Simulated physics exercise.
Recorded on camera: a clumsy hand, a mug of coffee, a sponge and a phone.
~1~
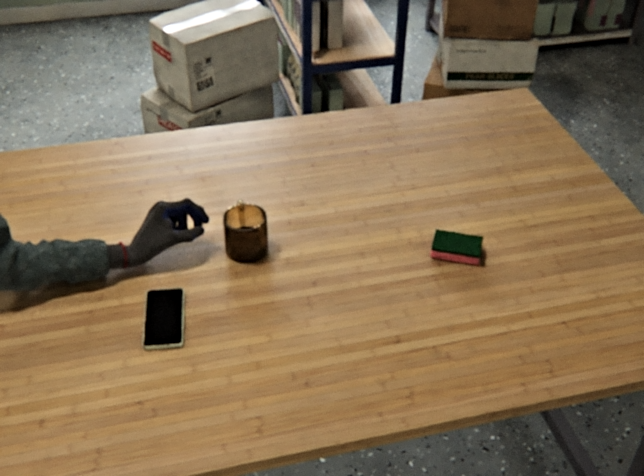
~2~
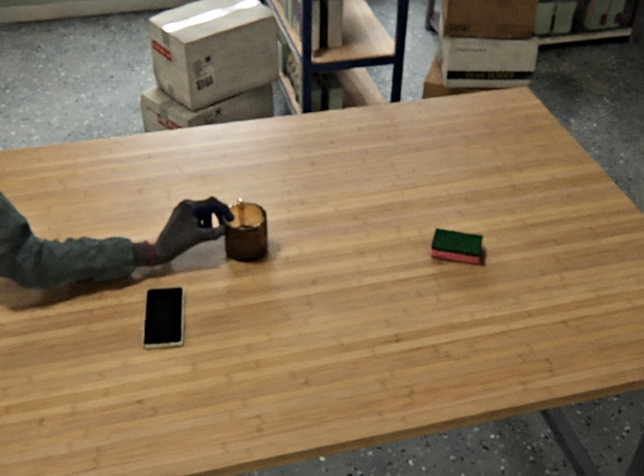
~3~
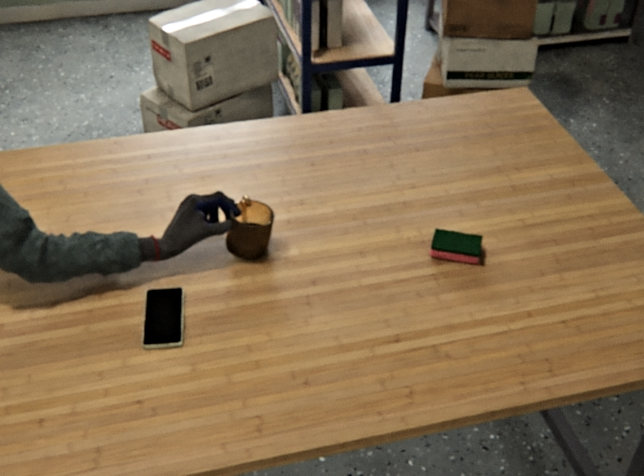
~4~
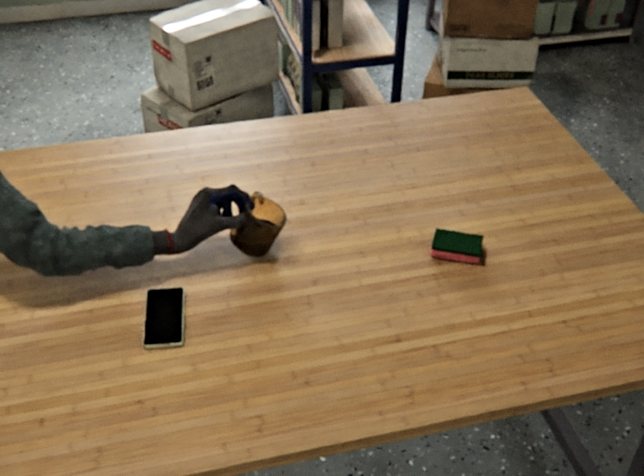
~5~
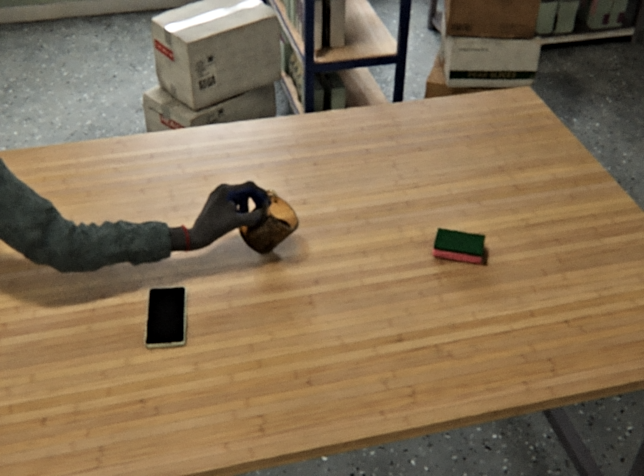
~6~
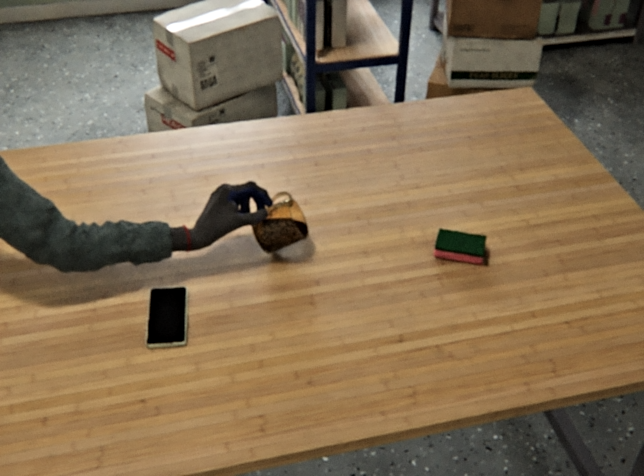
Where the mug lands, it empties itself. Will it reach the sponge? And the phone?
Sponge becomes wet, phone comes out dry.
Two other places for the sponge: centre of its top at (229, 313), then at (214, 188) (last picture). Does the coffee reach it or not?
The object stays out of reach at the first position and stays out of reach at the second.
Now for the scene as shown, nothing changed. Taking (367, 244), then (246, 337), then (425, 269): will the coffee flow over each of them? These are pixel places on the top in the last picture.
Taking them in order, I'd say covered, safe and covered.
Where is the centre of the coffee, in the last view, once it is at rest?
The centre ends up near (422, 246) in the last view.
A moment on, the puddle covers about as much as a plate; the sponge is reached; the phone is untouched.
When it is over, the puddle covers about as much as a plate; the sponge is reached; the phone is untouched.
